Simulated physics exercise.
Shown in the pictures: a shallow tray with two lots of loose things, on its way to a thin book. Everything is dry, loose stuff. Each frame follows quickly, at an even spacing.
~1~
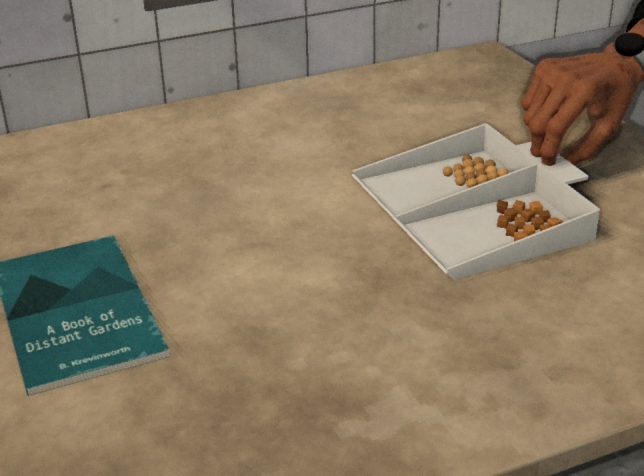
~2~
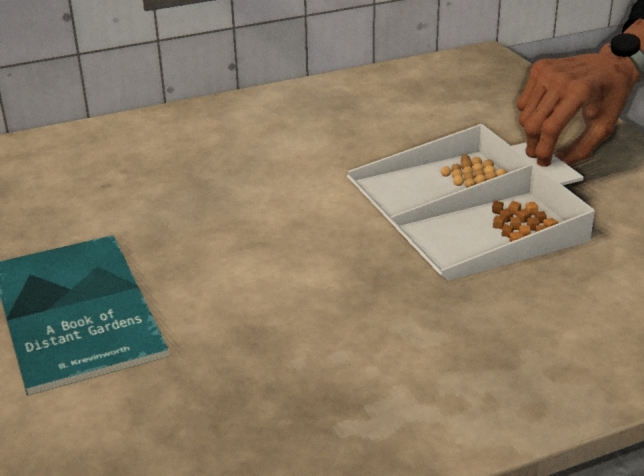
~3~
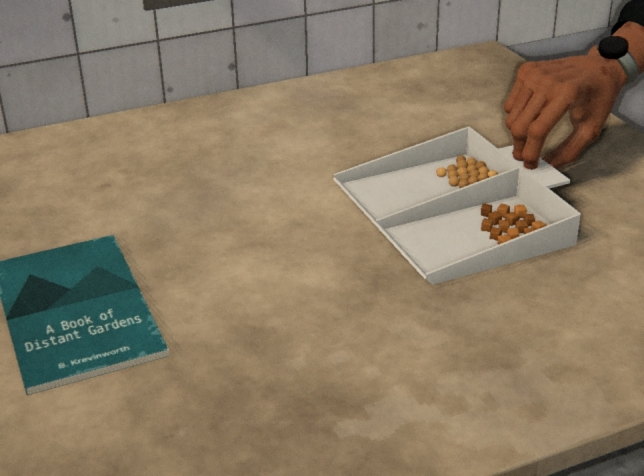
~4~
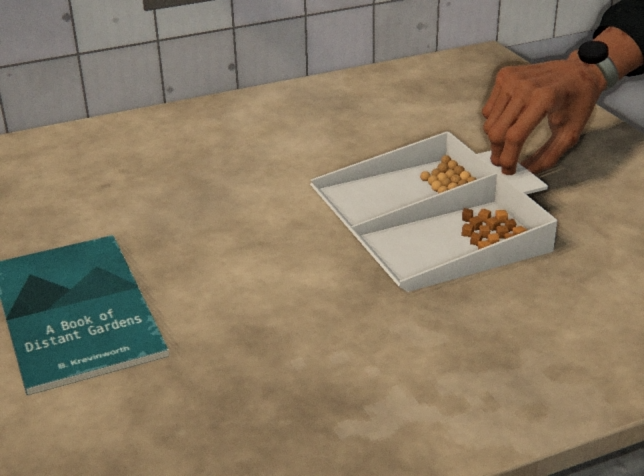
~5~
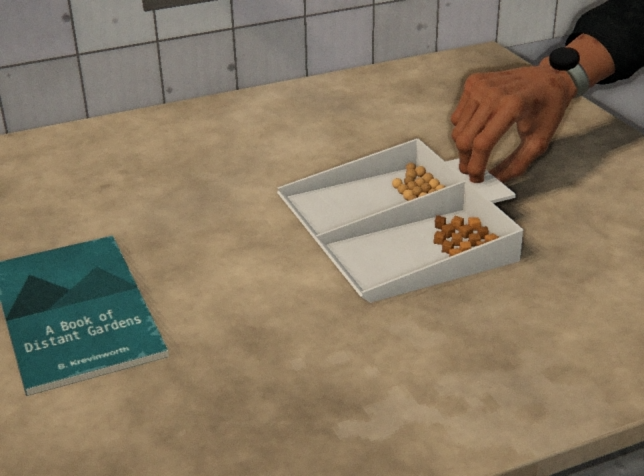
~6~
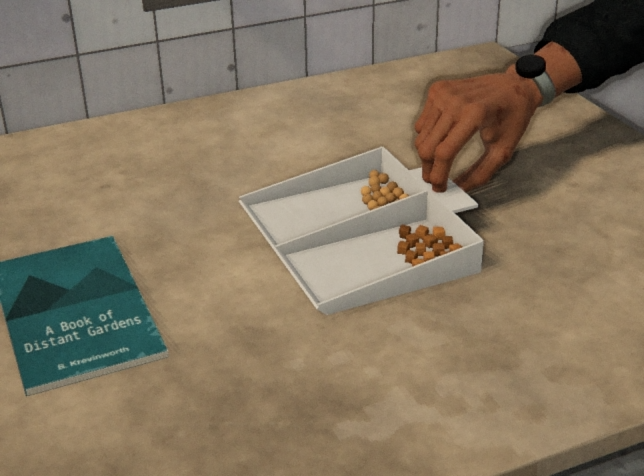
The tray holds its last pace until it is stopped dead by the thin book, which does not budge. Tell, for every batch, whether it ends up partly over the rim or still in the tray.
Nearer batch - still in the tray, farther batch - partly over the rim.
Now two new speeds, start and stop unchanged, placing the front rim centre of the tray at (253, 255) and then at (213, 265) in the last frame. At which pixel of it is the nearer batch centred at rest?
Around (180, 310) for one pace and around (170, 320) for the other, in that order.
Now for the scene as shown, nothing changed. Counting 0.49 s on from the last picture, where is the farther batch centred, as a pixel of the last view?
About (124, 258).
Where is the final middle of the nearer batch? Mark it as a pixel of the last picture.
Once everything settles, its middle is near (197, 308) in the last picture.
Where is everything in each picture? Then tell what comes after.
Front rim near (396, 220), at rest; thin book near (86, 335); nearer batch near (520, 223), a few brown sugar cubes; farther batch near (481, 174), a few round wooden beads, in the first frame.
Front rim near (391, 221), hardly any of the way covered; farther batch near (479, 174), in the second frame.
Front rim near (376, 224), a little of the way covered; nearer batch near (504, 227), in the third frame.
Front rim near (352, 230), near a quarter of the way covered; farther batch near (456, 180), in the fourth frame.
Front rim near (316, 239), near a third of the way covered; nearer batch near (457, 240), in the fifth frame.
Front rim near (275, 250), near half of the way covered; thin book near (85, 335); nearer batch near (421, 249); farther batch near (391, 198), in the sixth frame.
Then, 0.09 s on from there, tray still sliding, front rim near (208, 267); nearer batch all inside; farther batch all inside.
Then, 0.28 s on from there, tray stopped at the thin book; nearer batch all inside, moved towards the front rim; farther batch all inside, moved towards the front rim.
Then, 0.49 s on from there, tray stopped at the thin book; nearer batch all inside, moved towards the front rim; farther batch near half out of the tray.
In the end, tray stopped at the thin book; nearer batch all inside, moved towards the front rim; farther batch near half out of the tray.
